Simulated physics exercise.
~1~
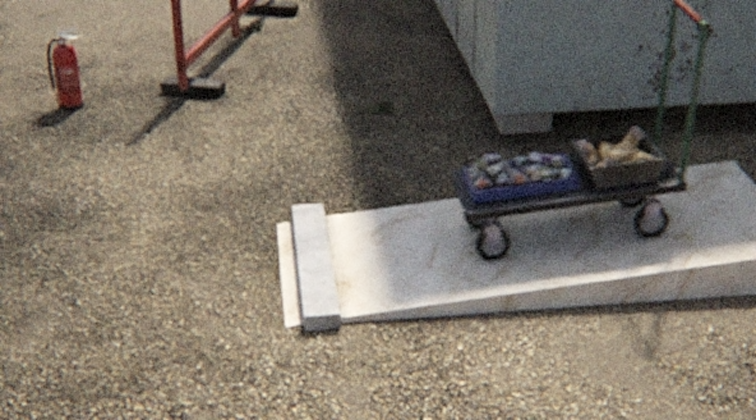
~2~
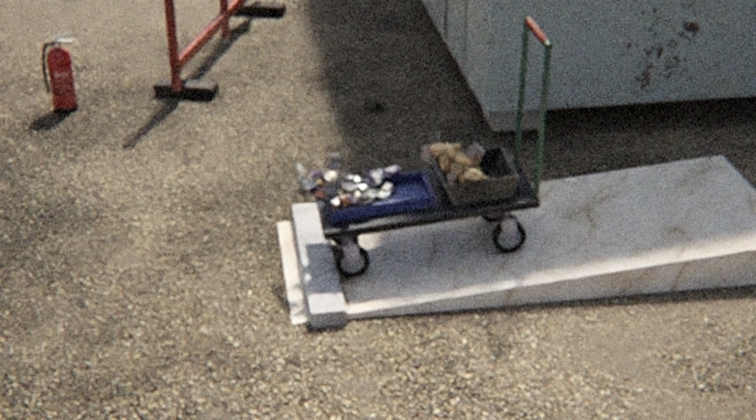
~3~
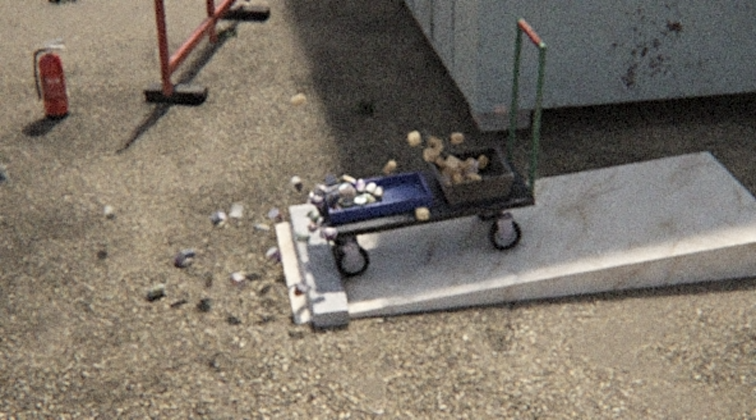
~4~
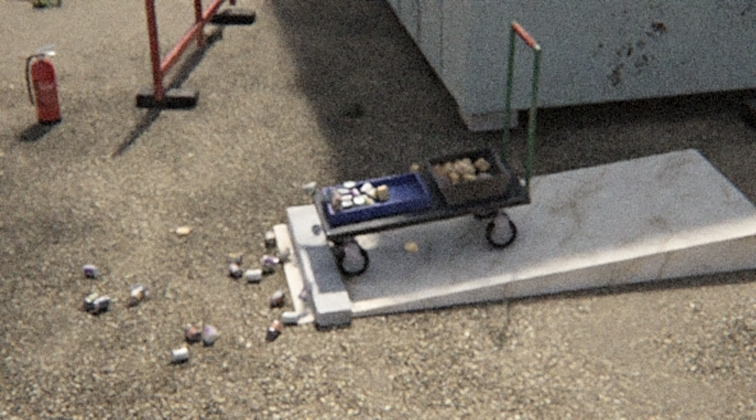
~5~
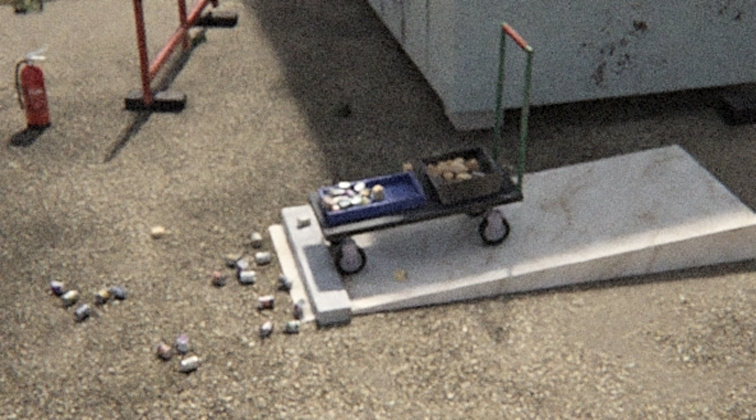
A flatbed trolley with a green handle, carrying a blue tote of small tins and a black tote of timber offcuts, rolls left down a ramp and stops at a raised sill. Tins and some offcuts fly forward, and many lie scattered on the ground while others remain inside.
